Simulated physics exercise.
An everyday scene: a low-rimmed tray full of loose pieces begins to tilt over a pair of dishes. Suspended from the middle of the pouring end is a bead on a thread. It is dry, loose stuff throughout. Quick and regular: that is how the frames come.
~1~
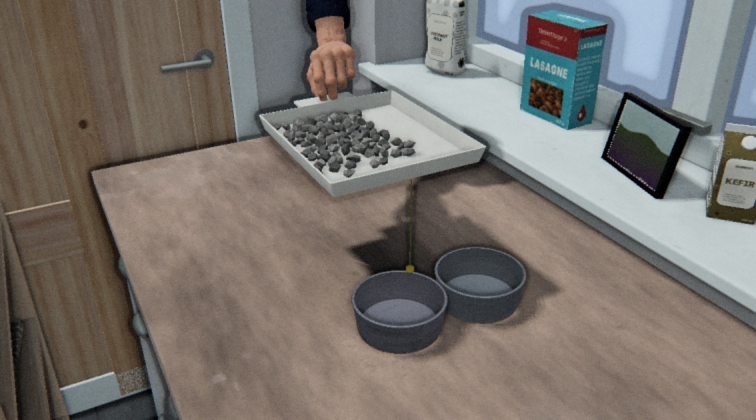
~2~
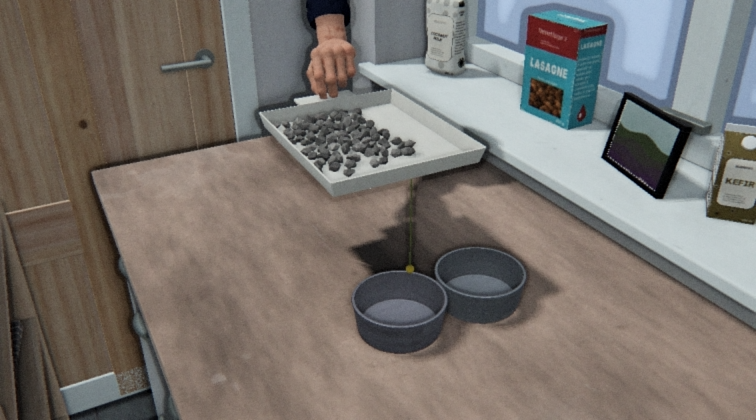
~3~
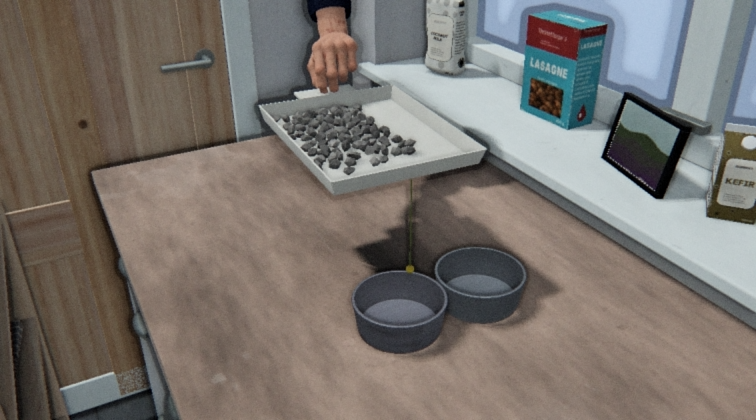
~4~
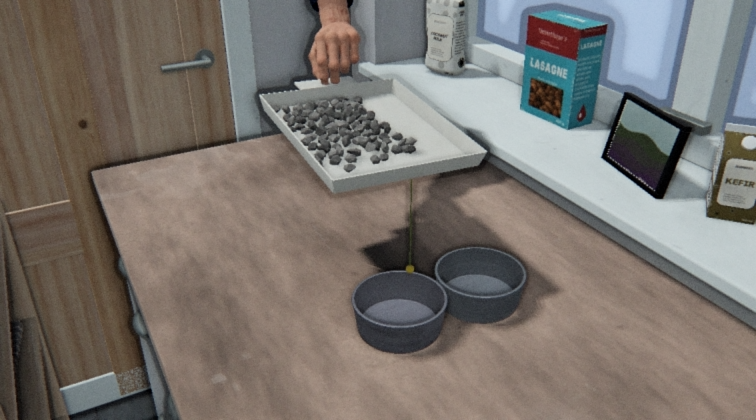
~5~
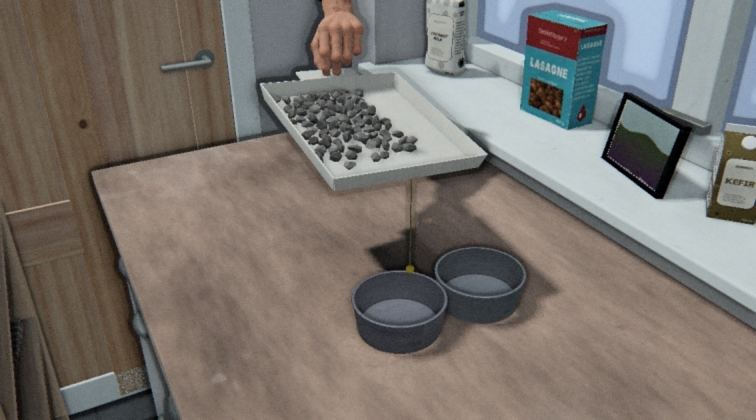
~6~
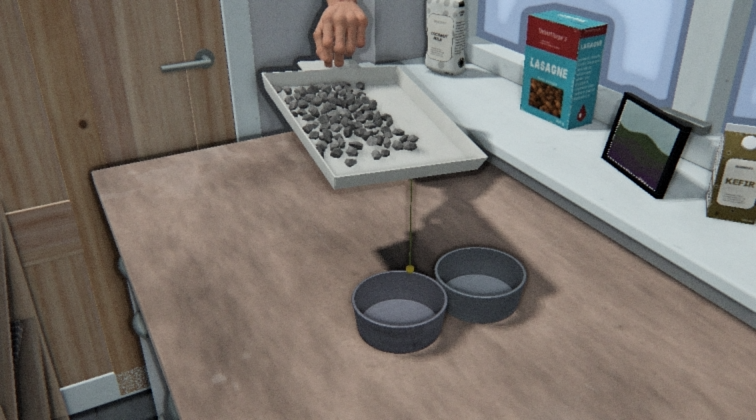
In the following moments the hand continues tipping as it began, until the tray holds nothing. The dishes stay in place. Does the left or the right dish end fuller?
The dish on the right is going to receive more.
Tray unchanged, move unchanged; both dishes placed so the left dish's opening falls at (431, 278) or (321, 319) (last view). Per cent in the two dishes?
First case around 80 %, second case around 10 %.
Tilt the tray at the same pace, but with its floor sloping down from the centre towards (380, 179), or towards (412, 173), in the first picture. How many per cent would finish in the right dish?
I'd say roughly 0 percent with the first slope, 30 percent with the other.
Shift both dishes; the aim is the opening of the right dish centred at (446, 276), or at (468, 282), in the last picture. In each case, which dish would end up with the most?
The first time the right-side one comes out ahead, the second time the right-side one.
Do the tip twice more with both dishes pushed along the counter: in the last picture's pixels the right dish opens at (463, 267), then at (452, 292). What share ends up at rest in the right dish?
In order: 90 percent and 40 percent.
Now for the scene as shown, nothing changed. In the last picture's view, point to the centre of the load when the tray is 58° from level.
Load centre: Approx. (443, 152).
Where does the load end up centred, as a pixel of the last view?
It settles centred around (475, 290).
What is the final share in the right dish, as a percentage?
I'd put that share near 90 per cent.
Soon, tray tipped steeply; nearly all on the tray; a small part in the air.
A while on, tray tipped right over; about a third on the tray; a stray few in the left dish; about half in the right dish; a stray few outside both; a small part in the air.
Towards the end, tray tipped past a quarter turn; a small part in the left dish; most in the right dish; a small part outside both.
Finally, tray tipped past a quarter turn; a small part in the left dish; most in the right dish; a small part outside both.
